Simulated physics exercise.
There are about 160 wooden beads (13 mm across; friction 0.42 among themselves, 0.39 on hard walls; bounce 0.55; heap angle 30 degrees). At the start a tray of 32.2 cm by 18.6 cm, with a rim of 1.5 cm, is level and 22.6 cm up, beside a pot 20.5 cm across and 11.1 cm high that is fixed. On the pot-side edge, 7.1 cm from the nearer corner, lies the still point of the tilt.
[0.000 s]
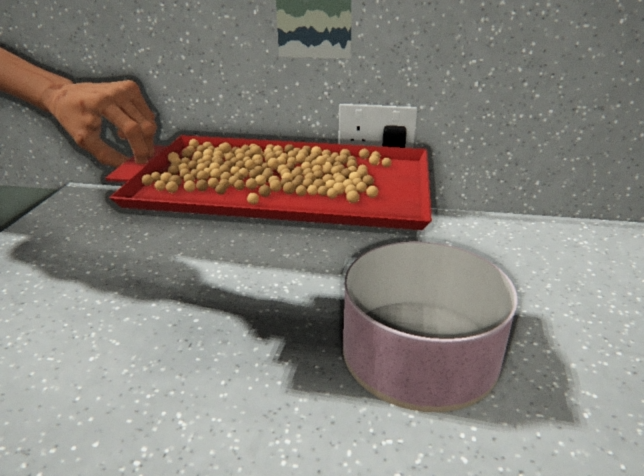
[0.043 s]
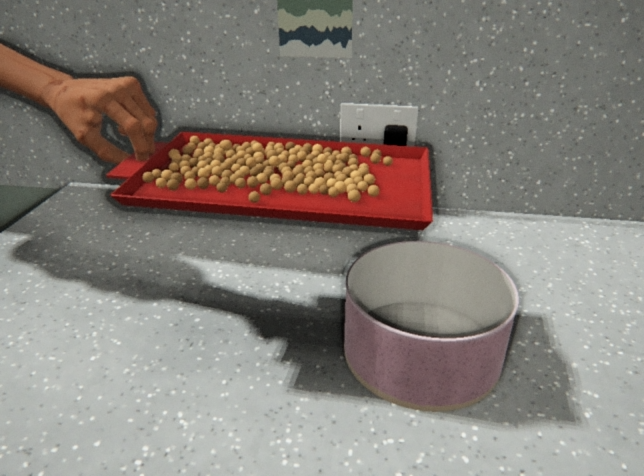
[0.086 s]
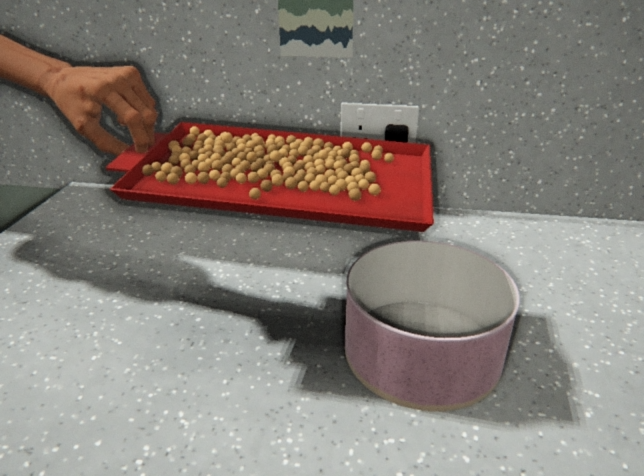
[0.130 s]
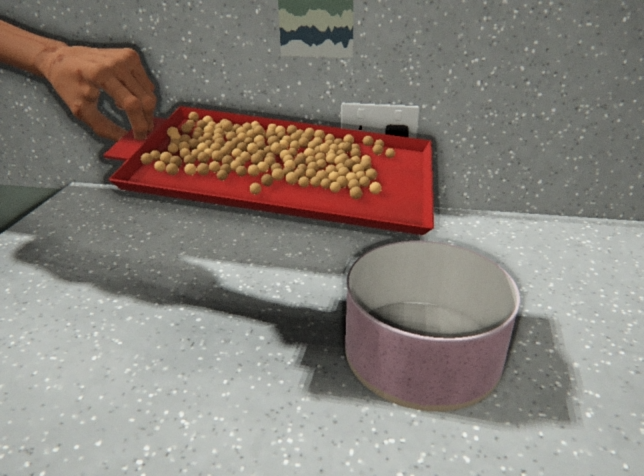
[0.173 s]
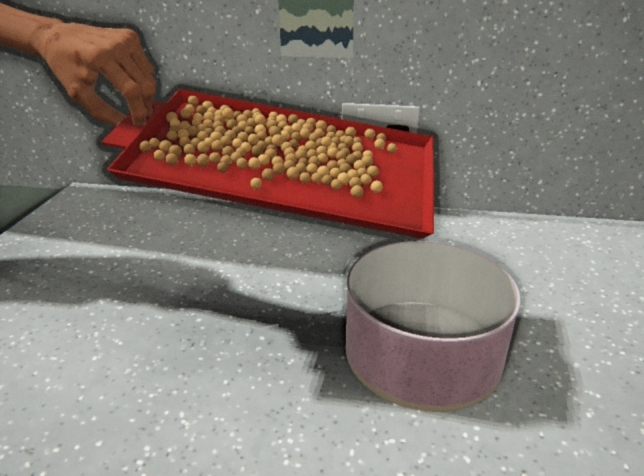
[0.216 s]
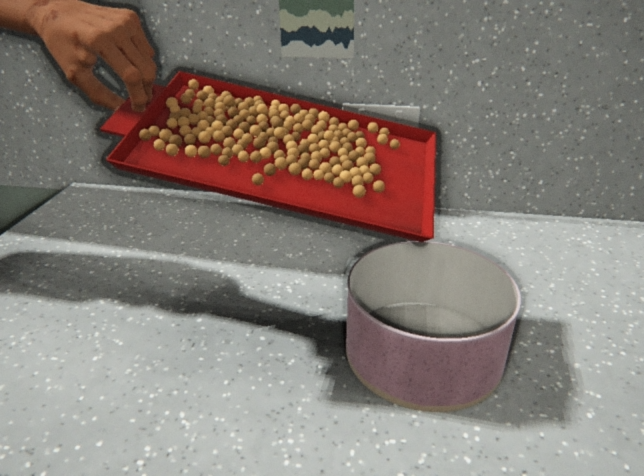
A hand raising the left end of a red tray of small round beads, tilting it beside a pinkish pot on a speckled counter.
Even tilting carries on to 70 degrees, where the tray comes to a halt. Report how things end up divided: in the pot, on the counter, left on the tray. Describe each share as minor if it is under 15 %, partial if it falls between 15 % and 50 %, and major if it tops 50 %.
Pot - partial; counter - major; tray - minor.
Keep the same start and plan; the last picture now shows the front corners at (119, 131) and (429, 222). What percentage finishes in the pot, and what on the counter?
Per cent by place - pot 60, counter 40.
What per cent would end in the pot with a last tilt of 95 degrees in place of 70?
Result: Close to 40 %.
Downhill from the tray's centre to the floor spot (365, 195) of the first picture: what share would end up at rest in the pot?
That comes to around 60 per cent.
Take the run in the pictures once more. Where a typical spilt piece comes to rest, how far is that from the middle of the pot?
Distance: Roughly 28 cm.
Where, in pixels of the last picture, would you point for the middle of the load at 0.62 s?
I'd put it close to (382, 229).
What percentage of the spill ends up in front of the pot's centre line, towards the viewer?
About 100 per cent.
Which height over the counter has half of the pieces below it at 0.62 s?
Roughly 22 centimetres, more or less.
After 0.46 s, tilt 44 degrees; the tray holds 100 %, the pot 0 %.
Then, at 0.62 s, tilt 61 degrees; the tray holds 65 %, the pot 0 %.
After 0.91 s, tilt 70 degrees; the tray holds 0 %, the pot 30 %.
In the end, at 2.0 s, pot 35 %, counter 65 %, tray 0 %.
